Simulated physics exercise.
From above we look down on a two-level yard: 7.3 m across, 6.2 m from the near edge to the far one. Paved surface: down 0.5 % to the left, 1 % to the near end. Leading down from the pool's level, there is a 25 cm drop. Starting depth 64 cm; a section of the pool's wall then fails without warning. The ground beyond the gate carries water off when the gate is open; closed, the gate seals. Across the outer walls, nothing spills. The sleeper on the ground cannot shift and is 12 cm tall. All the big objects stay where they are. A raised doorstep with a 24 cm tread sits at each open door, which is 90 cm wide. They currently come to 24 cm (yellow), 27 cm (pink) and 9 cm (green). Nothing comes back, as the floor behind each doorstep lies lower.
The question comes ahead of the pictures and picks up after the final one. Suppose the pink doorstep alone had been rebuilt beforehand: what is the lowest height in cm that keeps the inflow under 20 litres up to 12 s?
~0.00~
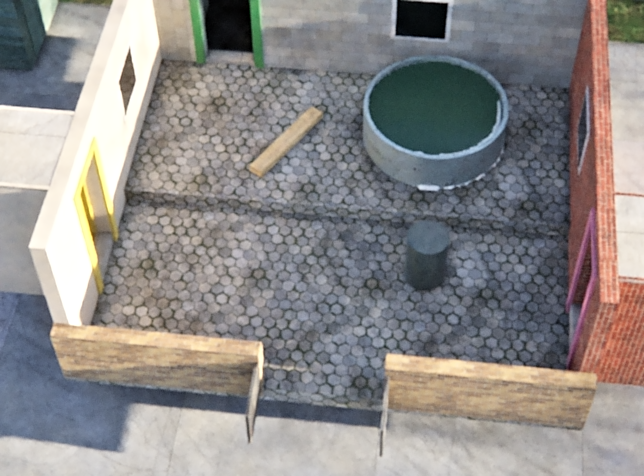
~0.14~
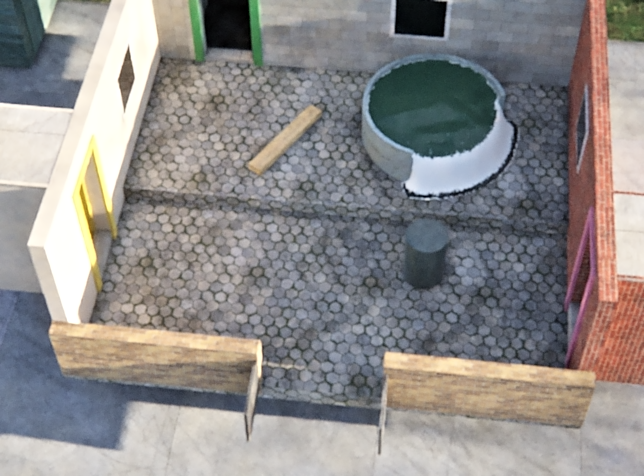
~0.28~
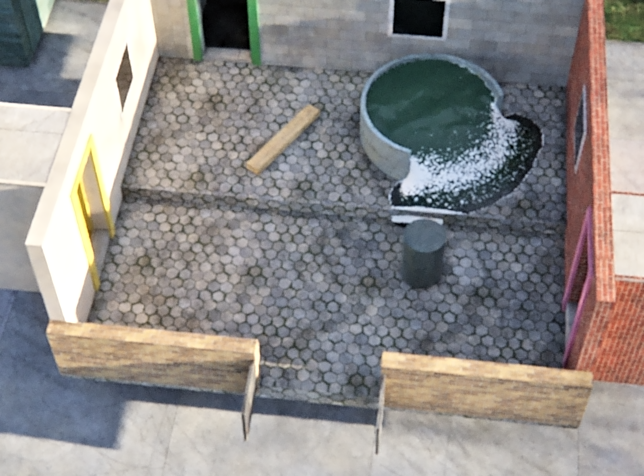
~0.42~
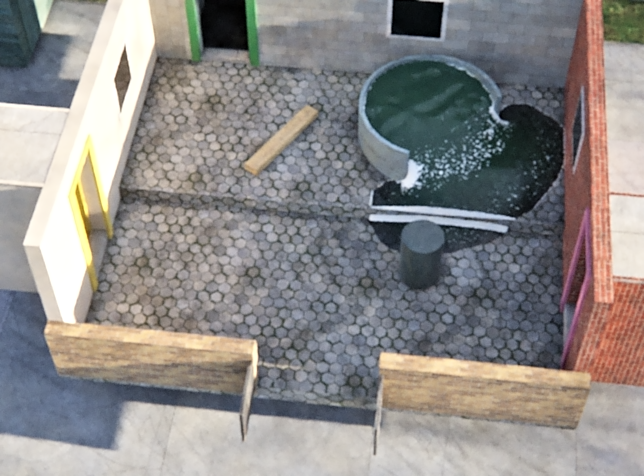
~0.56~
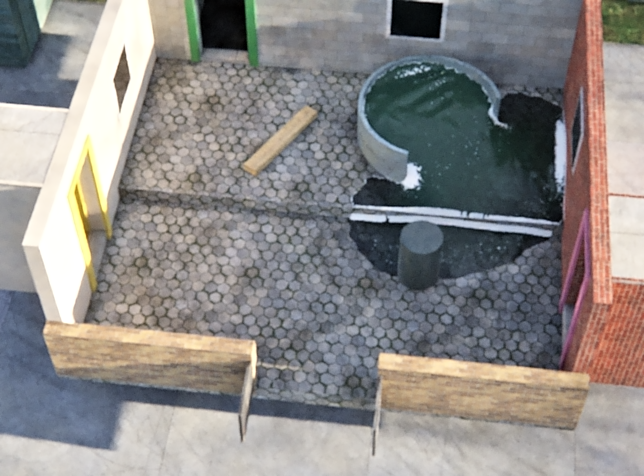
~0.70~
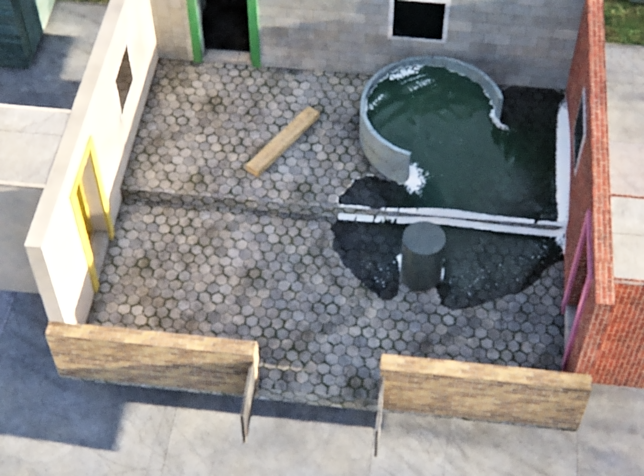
21 cm.
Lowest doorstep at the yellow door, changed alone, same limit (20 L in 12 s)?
At the yellow door you'd want roughly 14.5 cm.
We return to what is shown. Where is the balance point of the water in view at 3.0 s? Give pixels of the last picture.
The balance point sits at roughly (472, 253).
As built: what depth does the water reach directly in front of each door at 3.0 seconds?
Yellow door: 0 cm; pink door: 22 cm; green door: 0 cm.
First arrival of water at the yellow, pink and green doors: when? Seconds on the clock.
Yellow 4.5 s, pink 1.1 s, green 4.5 s.
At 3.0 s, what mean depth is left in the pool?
Average depth: Approx. 13 cm.
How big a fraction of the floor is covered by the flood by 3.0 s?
About 40 per cent.
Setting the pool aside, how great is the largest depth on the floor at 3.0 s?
Max depth: About 44 cm.
After 1.4 s water covers 30 % of the floor, deepest (32 cm) near (561, 185); 12 cm at the pink door, 0 litres in over its 27 cm doorstep.
After 3.0 s water covers 40 % of the floor, deepest (44 cm) near (559, 403); 22 cm at the pink door, 0 litres in over its 27 cm doorstep.
After 12.0 s water covers 70 % of the floor, deepest (12 cm) near (102, 269); 6 cm at the pink door, 6 litres in over its 27 cm doorstep.
At the pink door as built, the water arrived by 1.1 s and peaked near 25 cm at 4.0 s.
With a doorstep of 17.5 cm, 37 litres would have come in within the 12 s; with 23.5 cm, 13 litres. So under 20 litres takes about 21 cm.
